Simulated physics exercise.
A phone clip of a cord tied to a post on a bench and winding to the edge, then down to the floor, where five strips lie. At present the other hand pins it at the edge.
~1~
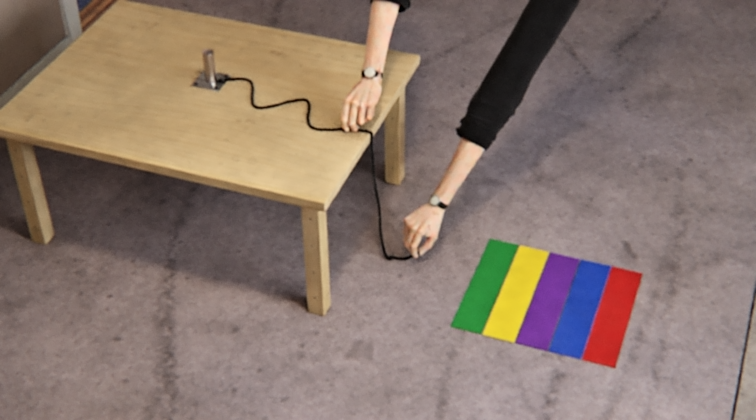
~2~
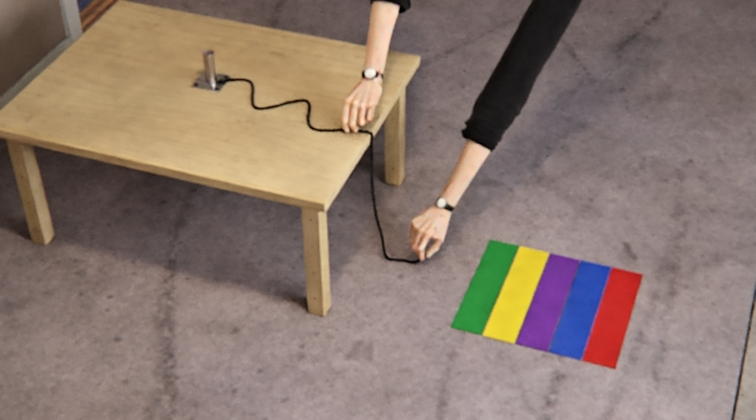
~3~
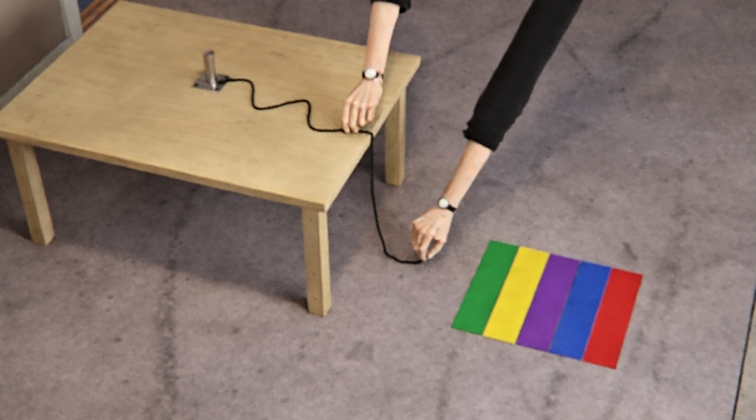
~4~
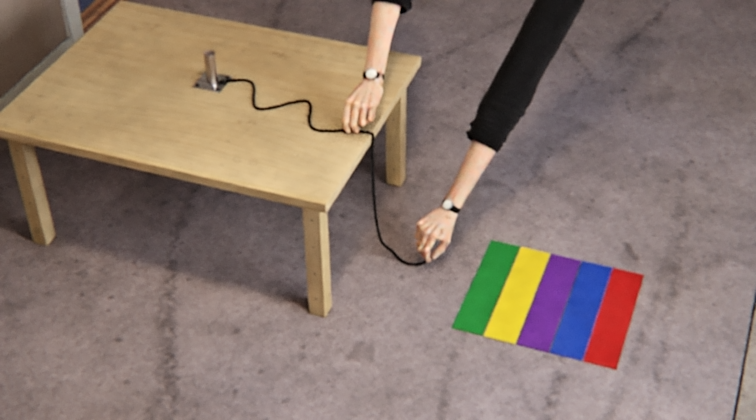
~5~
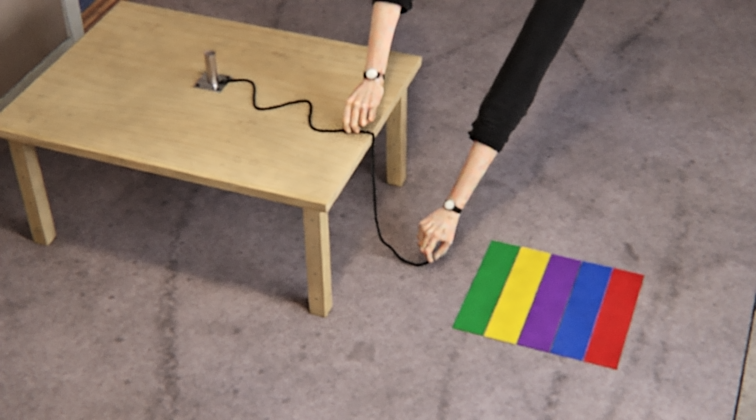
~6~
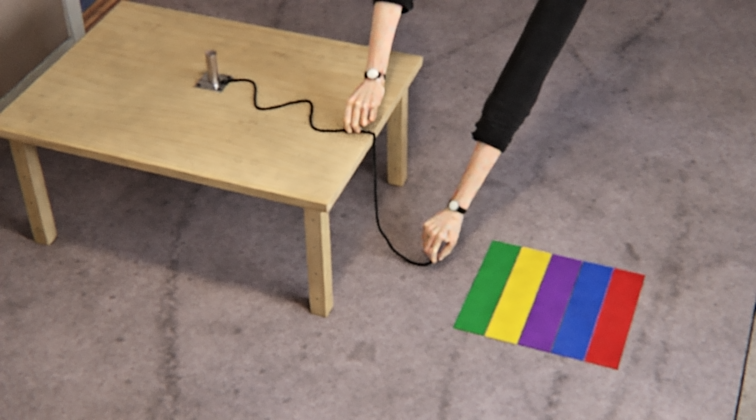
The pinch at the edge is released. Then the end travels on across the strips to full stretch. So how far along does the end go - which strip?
Along to the blue strip.
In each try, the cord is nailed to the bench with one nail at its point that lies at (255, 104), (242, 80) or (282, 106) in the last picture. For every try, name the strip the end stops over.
The colour under the end would be purple in the first try, blue in the second and purple in the third.
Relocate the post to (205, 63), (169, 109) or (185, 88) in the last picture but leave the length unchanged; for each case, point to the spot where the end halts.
(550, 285), (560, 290) and (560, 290).
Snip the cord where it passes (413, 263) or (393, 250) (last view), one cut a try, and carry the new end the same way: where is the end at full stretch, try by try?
Roughly at (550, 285) the first time and at (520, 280) the second.
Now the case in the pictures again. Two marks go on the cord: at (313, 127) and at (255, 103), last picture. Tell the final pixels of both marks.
The first settles around (377, 133), the second around (282, 101).
Early on, end near (536, 283); over yellow.
Midway, end near (568, 290); over purple.
At the end of the slack, end near (587, 295); over blue. It halts on the blue strip.
